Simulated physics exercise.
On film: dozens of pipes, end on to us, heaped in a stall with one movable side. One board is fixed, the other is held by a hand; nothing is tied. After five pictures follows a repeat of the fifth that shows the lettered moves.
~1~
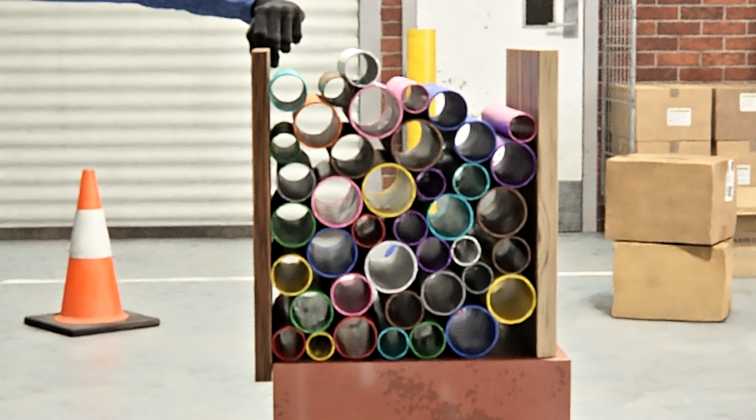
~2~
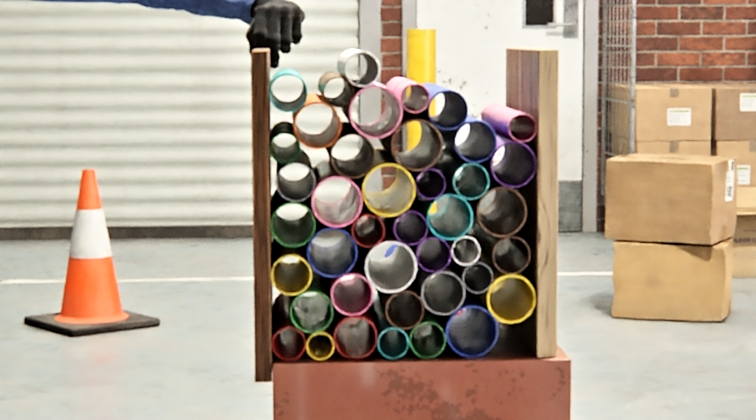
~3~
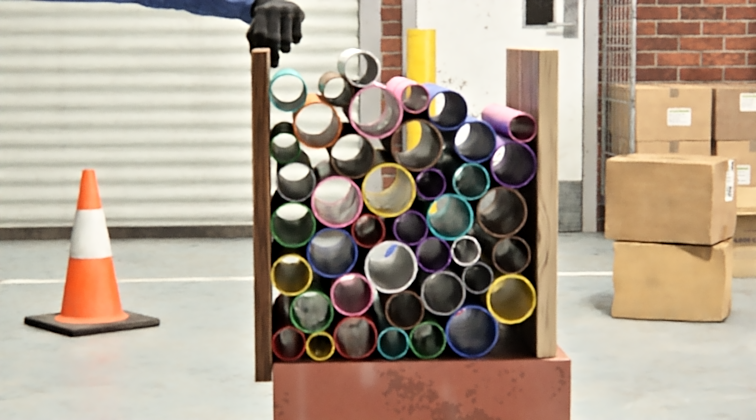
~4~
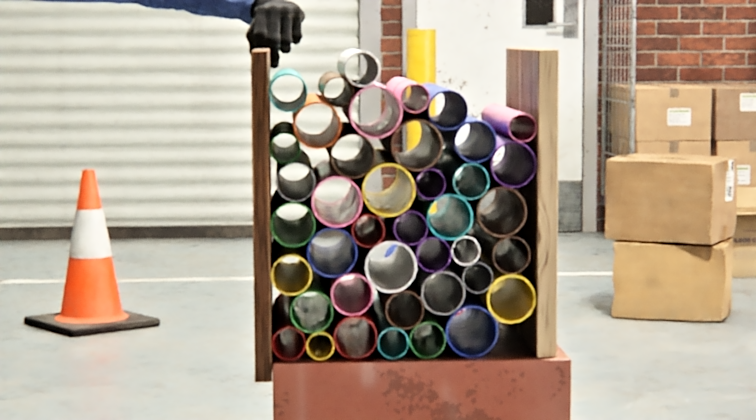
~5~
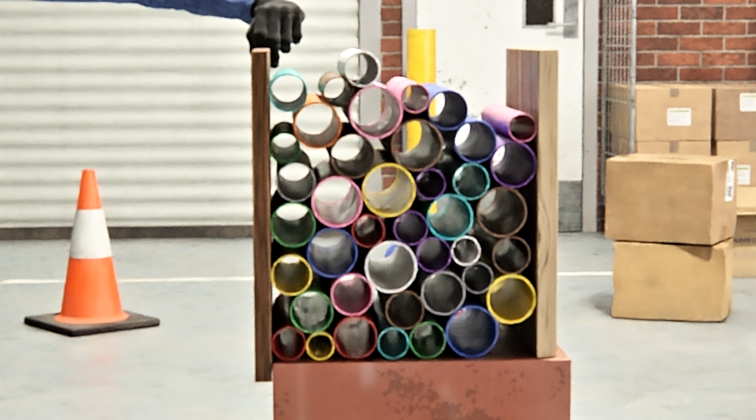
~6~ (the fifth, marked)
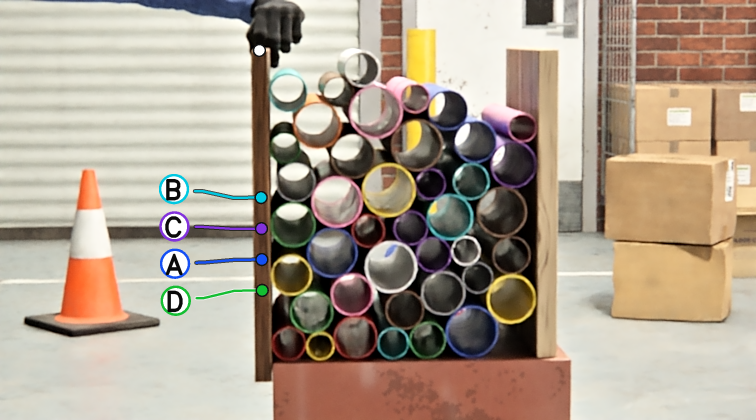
The clip shows dozens of colourful pipes heaped between two upright wooden boards on a reddish block, beside a traffic cone and cardboard boxes. A black-gloved hand rests on top of the left board, and nothing visibly moves.
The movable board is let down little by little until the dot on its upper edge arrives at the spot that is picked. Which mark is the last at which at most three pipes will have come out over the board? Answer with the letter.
No lower than B.
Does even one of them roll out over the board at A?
At A: Yes.
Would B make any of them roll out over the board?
At B: Yes.
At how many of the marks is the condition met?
One of the four.
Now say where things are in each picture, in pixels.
A blue pipe (475, 142); a pink pipe (415, 98); side board (263, 202), in the first frame.
Side board (263, 202); a red pipe (289, 343), in the second frame.
A blue pipe (472, 331); a blue pipe (332, 252), in the third frame.
A purple pipe (411, 228); a pink pipe (337, 202), in the fourth frame.
A brown pipe (502, 212); an orange pipe (317, 125); a blue pipe (475, 142), in the fifth frame.
On the copy, A at (261, 259); B at (261, 197); C at (261, 228); D at (262, 291); the white dot at (259, 51).
On B. First, top of the board (269, 115).
Then, top of the board (270, 188).
Finally, top of the board (270, 197), three out over the board.
By contrast, A more than three out over the board; C more than three out over the board; D more than three out over the board.
